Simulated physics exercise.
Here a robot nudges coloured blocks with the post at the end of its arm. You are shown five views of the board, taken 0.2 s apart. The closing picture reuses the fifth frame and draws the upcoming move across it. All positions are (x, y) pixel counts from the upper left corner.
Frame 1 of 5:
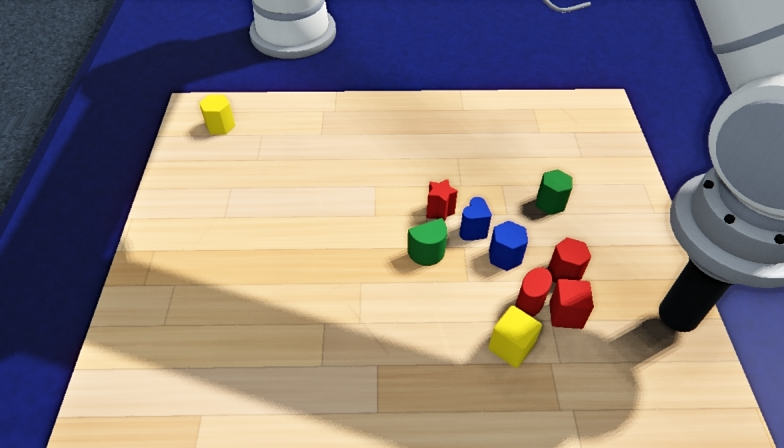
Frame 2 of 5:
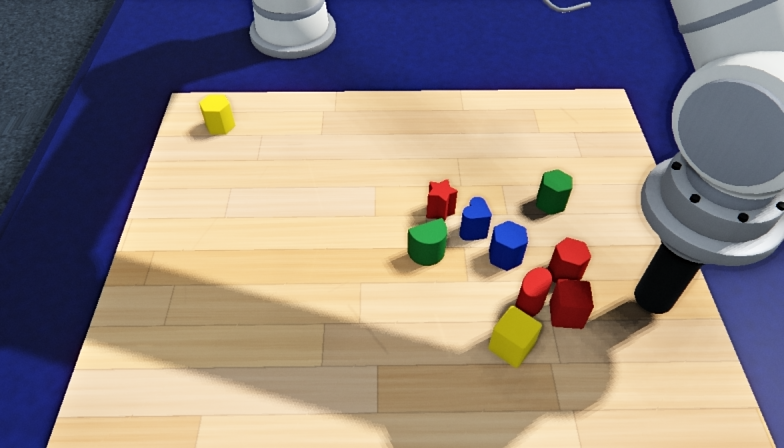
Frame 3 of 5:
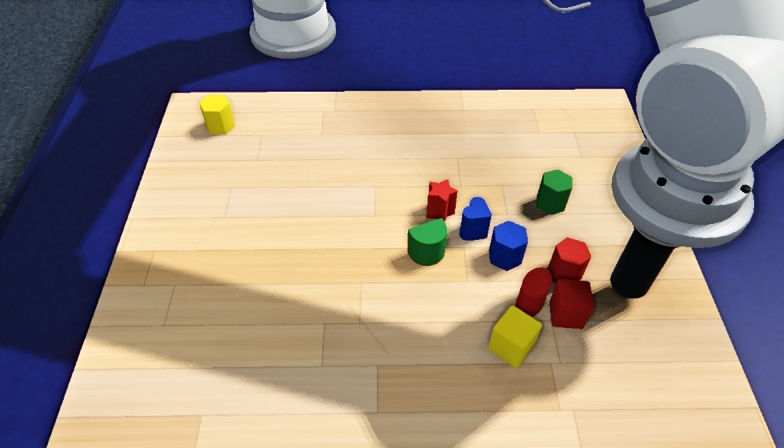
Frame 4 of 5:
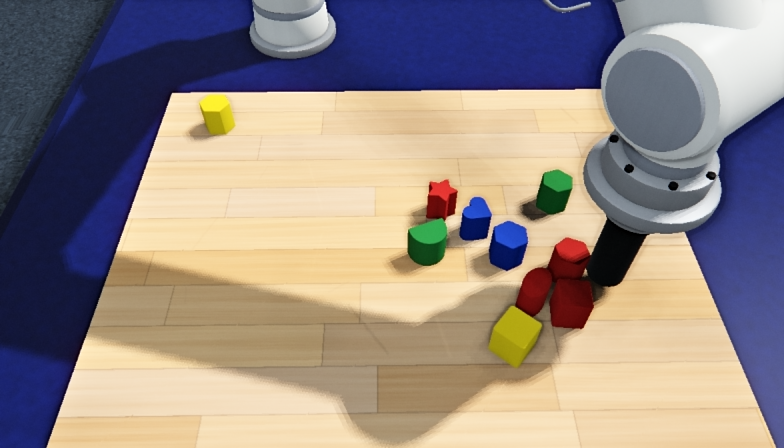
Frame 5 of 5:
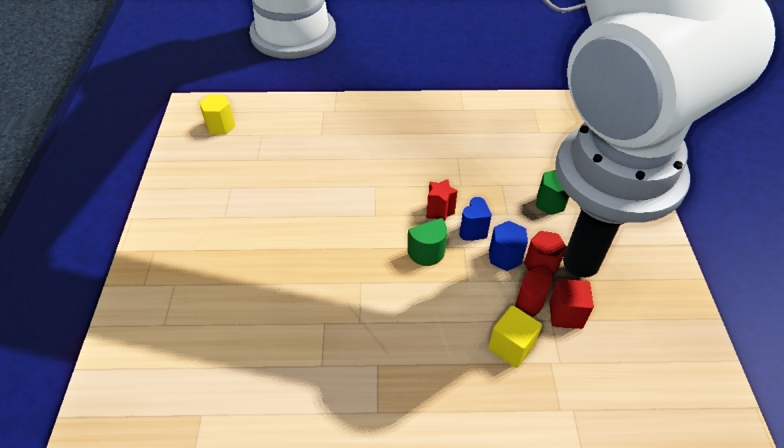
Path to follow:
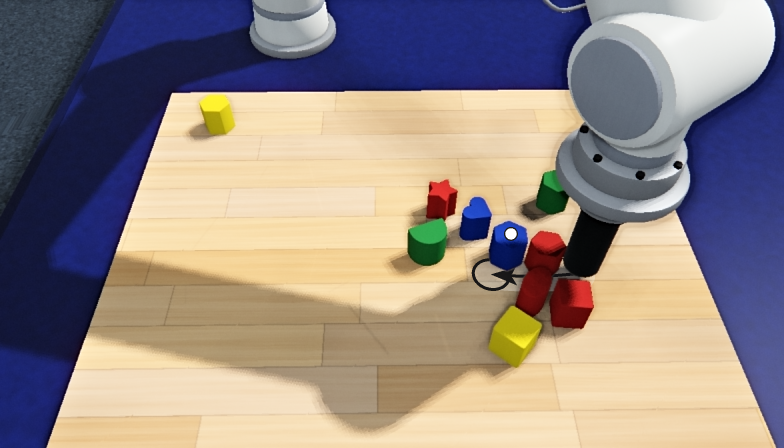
A robot arm's black post moving left across a wooden table and nudging a red six-sided block slightly toward a blue one.
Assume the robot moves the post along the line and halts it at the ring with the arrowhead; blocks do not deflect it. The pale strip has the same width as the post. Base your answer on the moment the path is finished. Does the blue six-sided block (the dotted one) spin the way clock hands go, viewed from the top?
I'd say yes.
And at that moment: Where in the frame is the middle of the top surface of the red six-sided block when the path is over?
I think it will end close to (463, 237).
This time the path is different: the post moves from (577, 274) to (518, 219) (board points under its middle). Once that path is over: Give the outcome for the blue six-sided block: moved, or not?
Moved off its spot.
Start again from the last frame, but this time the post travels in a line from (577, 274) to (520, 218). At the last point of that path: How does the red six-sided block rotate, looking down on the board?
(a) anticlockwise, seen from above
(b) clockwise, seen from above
The one that fits is a, anticlockwise, seen from above.
The line goes from (577, 274) through (534, 276) to (491, 274); the dot is on the blue six-sided block.
On the path given first. Halfway along, post (538, 266); blue heart-shaped block (474, 205), turned 15° clockwise; blue six-sided block (477, 227), turned 40° clockwise; red oval (533, 284), turned 15° anticlockwise; red six-sided block (506, 244).
At the end, post (494, 264); green D-shaped block (419, 229), turned 35° anticlockwise; blue heart-shaped block (473, 202), turned 35° clockwise; blue six-sided block (448, 215), turned 70° clockwise; red oval (526, 286), turned 40° anticlockwise; red six-sided block (463, 237), turned 25° clockwise.
